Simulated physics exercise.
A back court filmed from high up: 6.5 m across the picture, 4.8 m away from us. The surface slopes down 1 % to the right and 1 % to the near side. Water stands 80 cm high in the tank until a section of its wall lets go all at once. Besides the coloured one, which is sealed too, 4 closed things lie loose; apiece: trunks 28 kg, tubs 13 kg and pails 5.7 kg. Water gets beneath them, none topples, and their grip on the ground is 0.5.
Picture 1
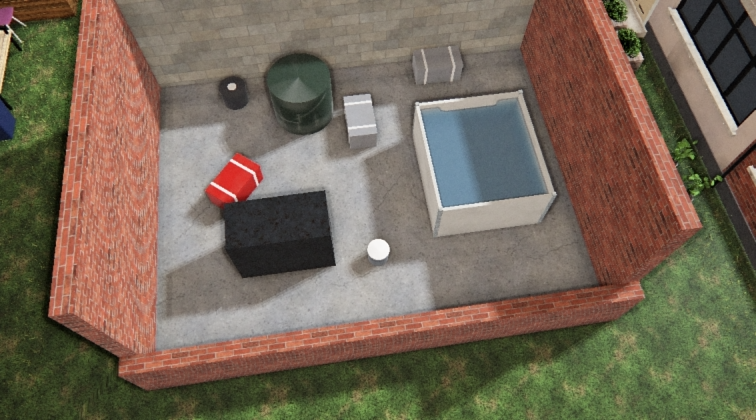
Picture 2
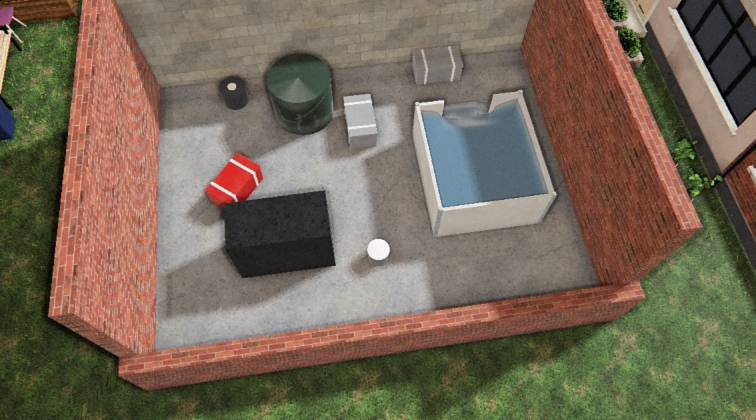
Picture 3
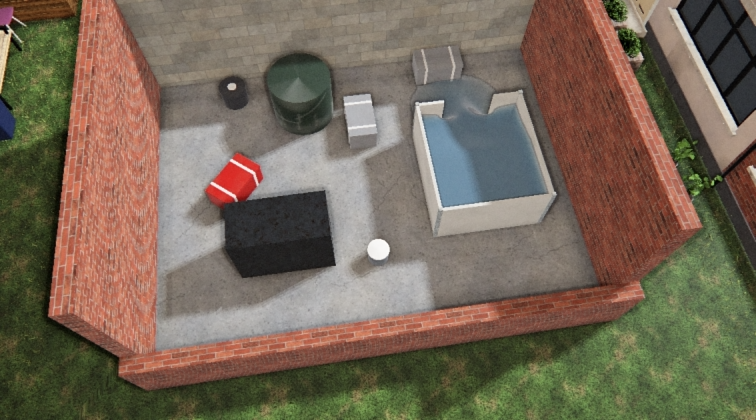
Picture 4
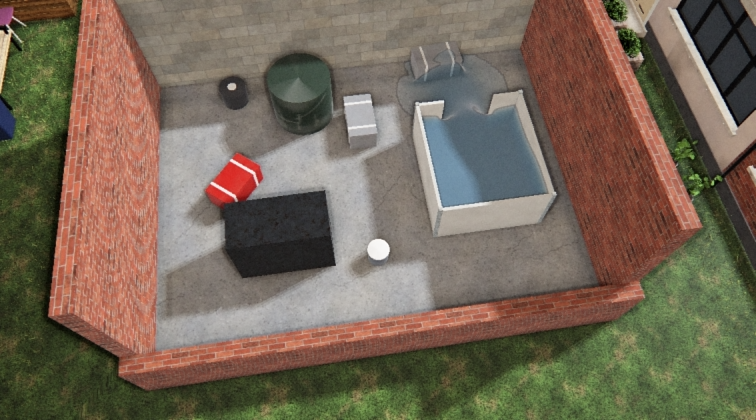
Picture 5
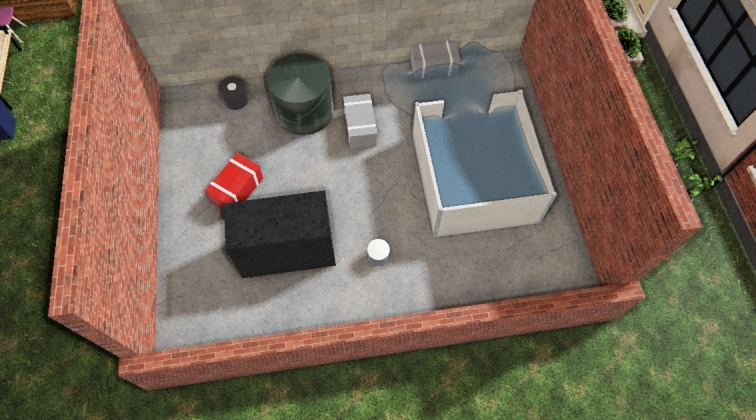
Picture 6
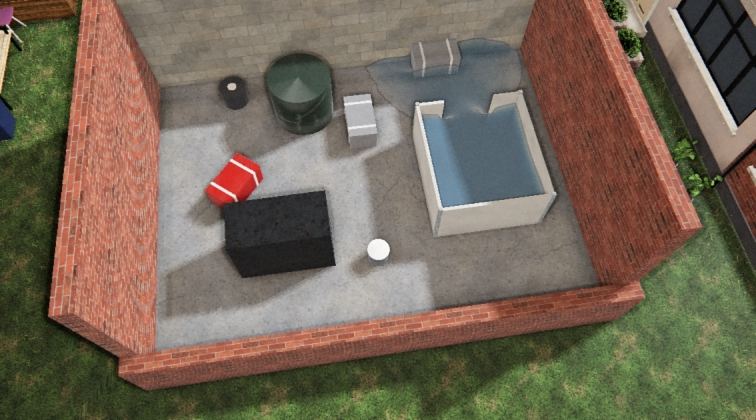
A big pale tank of water in a brick-walled yard opened at the back, and water poured out, spreading around the grey case behind it, which barely shifted, while the red container stayed still.
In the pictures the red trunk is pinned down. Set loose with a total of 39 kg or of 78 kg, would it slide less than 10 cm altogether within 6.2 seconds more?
For it, the lower weight is enough.
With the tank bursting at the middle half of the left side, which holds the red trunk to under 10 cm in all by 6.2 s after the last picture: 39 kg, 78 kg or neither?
Then neither weight holds it.
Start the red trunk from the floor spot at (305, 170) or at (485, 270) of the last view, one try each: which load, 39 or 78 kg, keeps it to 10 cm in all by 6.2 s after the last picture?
In that order: Either load holds; only the larger holds.
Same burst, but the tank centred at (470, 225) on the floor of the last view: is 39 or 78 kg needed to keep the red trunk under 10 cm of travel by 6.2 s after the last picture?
Then the smaller load will do.
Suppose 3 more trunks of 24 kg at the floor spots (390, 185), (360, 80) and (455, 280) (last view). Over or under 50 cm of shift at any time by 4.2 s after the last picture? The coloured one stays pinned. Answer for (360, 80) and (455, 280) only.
In that order: More, under.
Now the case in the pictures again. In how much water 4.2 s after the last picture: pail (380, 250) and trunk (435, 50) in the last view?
Roughly 9 and 14 cm.
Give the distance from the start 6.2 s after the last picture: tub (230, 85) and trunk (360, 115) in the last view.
In turn: 140 cm, 60 cm.
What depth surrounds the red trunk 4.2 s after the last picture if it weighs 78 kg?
About 4 cm.
Then, 0.6 s after the last picture the red trunk would be 0 cm from its start with 39 kg and 0 cm from its start with 78 kg; 0 cm of water round it then.
Then, 2.3 s after the last picture the red trunk would be 0 cm from its start with 39 kg and 0 cm from its start with 78 kg; 1 cm of water round it then.
Then, 4.2 s after the last picture the red trunk would be 0 cm from its start with 39 kg and 0 cm from its start with 78 kg; 4 cm of water round it then.
Then, 6.2 s after the last picture the red trunk would be 0 cm from its start with 39 kg and 0 cm from its start with 78 kg; 6 cm of water round it then.
